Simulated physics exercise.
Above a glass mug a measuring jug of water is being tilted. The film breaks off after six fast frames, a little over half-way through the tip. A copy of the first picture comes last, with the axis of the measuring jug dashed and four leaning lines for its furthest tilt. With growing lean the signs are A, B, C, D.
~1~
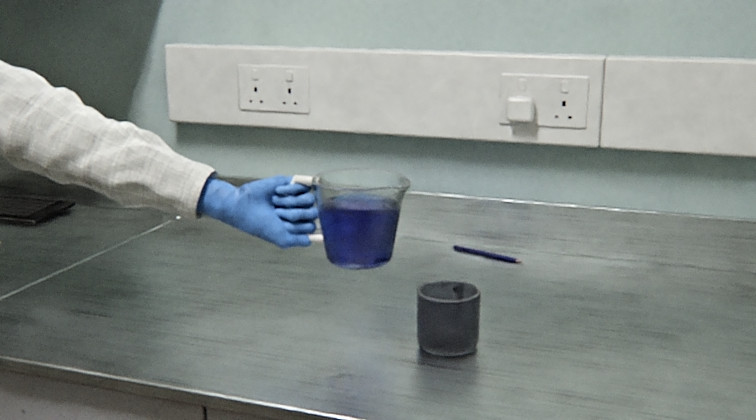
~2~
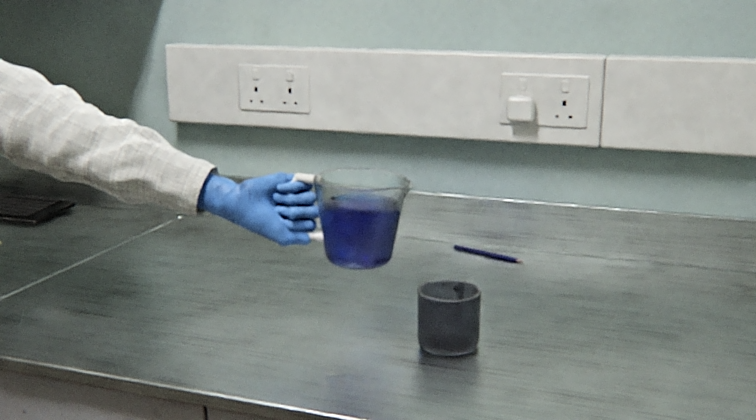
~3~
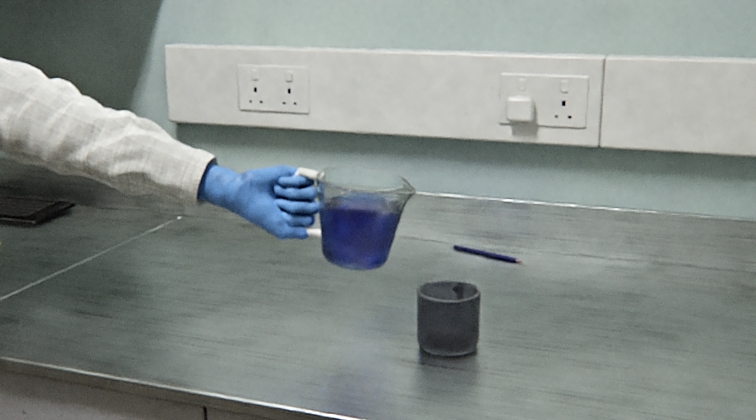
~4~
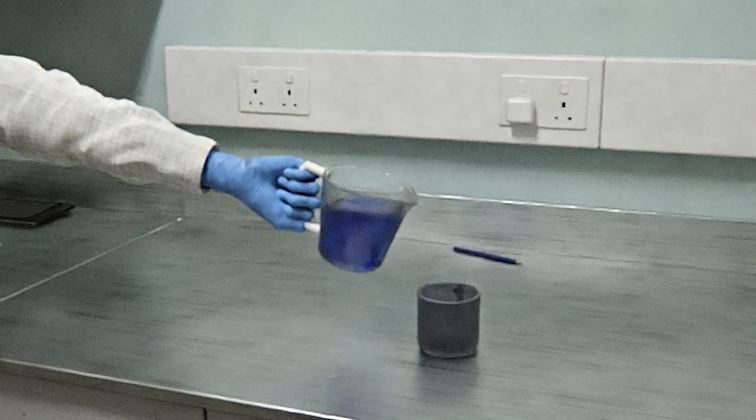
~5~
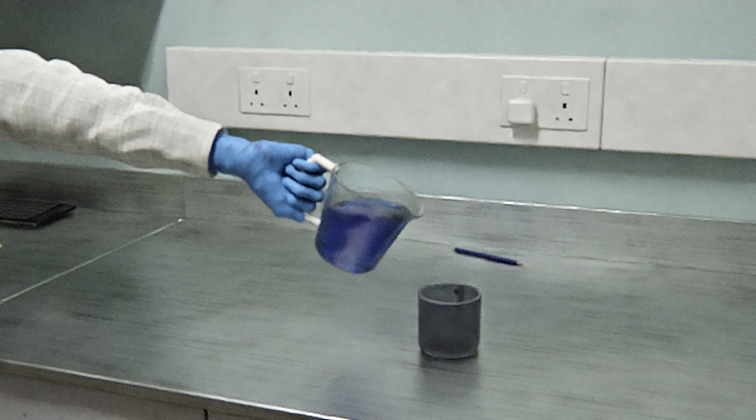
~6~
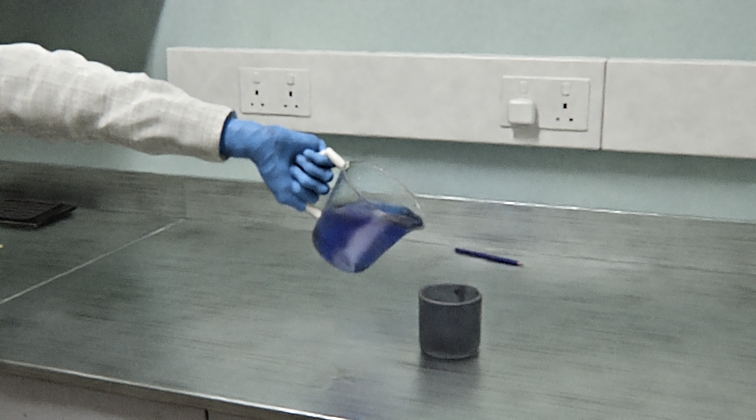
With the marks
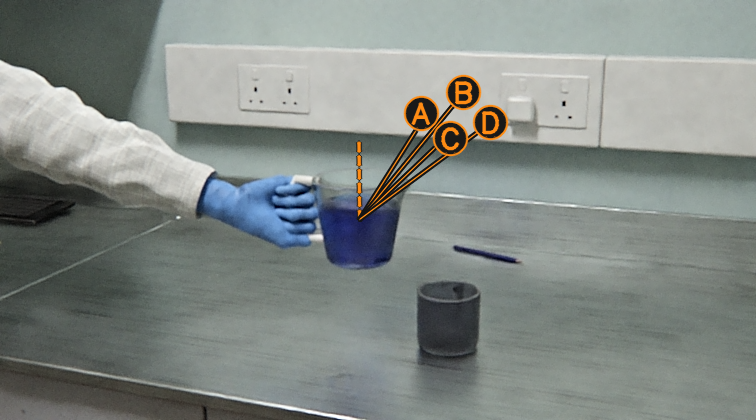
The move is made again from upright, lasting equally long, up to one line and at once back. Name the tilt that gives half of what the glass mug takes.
The answer is tilt D.
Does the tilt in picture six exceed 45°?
No.
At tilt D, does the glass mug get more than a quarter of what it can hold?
Yes, it does.
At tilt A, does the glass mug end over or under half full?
Under half.
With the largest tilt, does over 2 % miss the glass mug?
No.
On the marked copy, A at (415, 130); B at (452, 106); C at (434, 147); D at (476, 132).
Choosing A, the glass mug ends with about 4 % of what it can hold.
Choosing B, the glass mug ends with about 15 % of what it can hold.
Choosing C, the glass mug ends with about 29 % of what it can hold.
Choosing D, the glass mug ends with about 48 % of what it can hold.
